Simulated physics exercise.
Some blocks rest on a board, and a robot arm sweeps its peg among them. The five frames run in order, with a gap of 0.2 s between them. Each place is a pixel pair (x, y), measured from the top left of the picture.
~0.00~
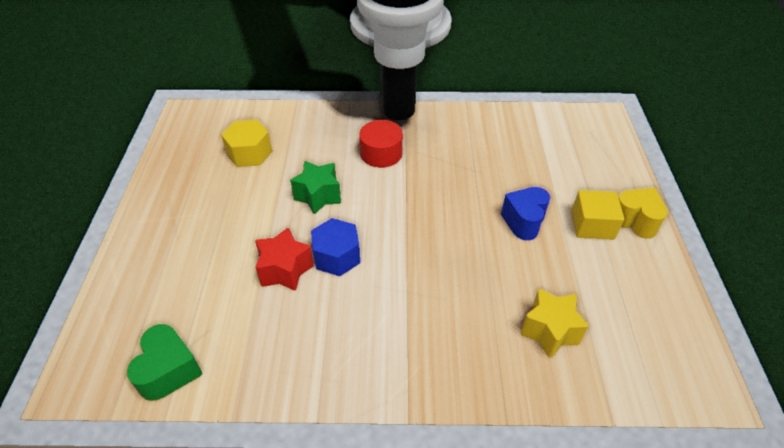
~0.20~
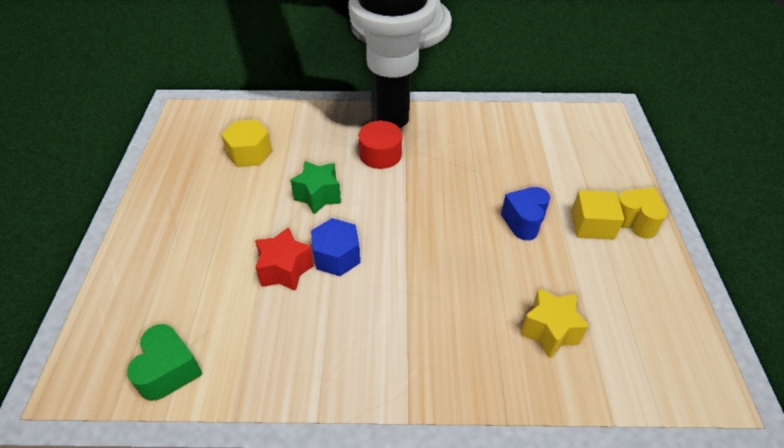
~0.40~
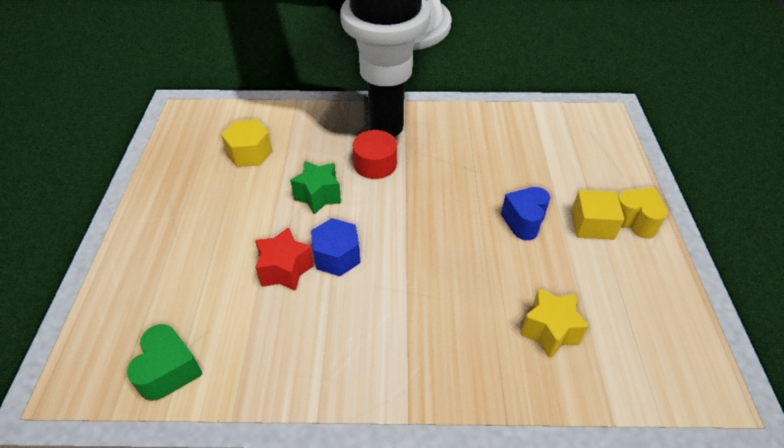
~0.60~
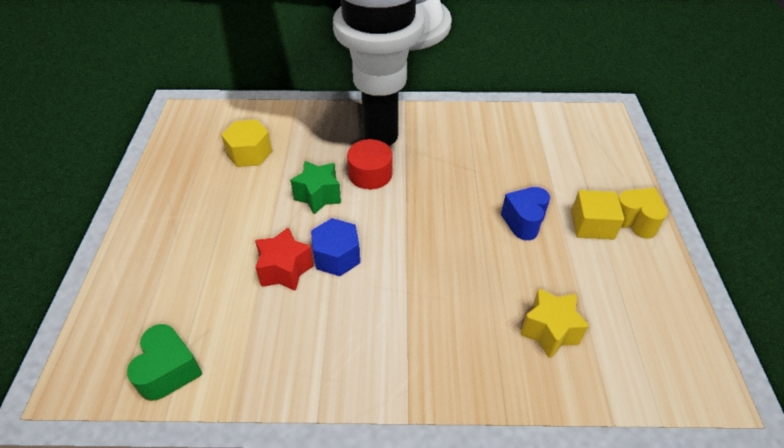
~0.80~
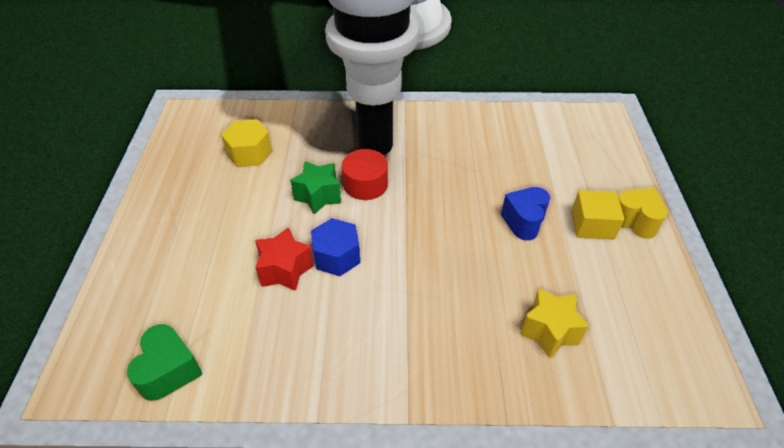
On a wooden board, a robot arm pushes the red cylinder toward the green star.
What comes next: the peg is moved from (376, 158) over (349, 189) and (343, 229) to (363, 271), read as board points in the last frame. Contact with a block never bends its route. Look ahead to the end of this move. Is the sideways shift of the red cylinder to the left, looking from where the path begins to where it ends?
Going by the path, yes.
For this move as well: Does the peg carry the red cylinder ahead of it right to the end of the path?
Short answer: Yes.
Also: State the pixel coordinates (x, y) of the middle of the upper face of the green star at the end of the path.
My estimate: (302, 192).
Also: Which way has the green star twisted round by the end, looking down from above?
From above, it turns clockwise.
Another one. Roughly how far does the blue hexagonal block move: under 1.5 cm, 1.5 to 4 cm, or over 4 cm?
I'd go with over 4 cm for this block.
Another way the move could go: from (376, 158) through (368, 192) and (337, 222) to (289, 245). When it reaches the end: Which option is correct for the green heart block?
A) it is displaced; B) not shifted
Letter B.
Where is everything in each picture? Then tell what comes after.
The first frame shows tip of the peg at (399, 111), middles of tops, red star at (280, 250), green star at (316, 175), blue hexagonal block at (335, 236), red cylinder at (381, 133).
The second frame shows peg at (392, 119), red cylinder at (380, 134).
The third frame shows peg at (386, 128), red cylinder at (375, 144).
The fourth frame shows peg at (381, 136), red cylinder at (370, 154).
The fifth frame shows peg at (375, 146), red star at (280, 250), green star at (316, 175), blue hexagonal block at (335, 236), red cylinder at (365, 164).
On the path given first. One third of the way, peg at (348, 177); green star at (309, 182), turned 40° clockwise; red cylinder at (353, 199).
Two thirds of the way, peg at (342, 218); green star at (302, 192), turned 95° clockwise; blue hexagonal block at (329, 266), turned 25° clockwise; red cylinder at (367, 239).
At the end, peg at (362, 260); red star unmoved; green star at (302, 192), turned 95° clockwise; blue hexagonal block at (327, 281), turned 60° clockwise; red cylinder at (403, 274).
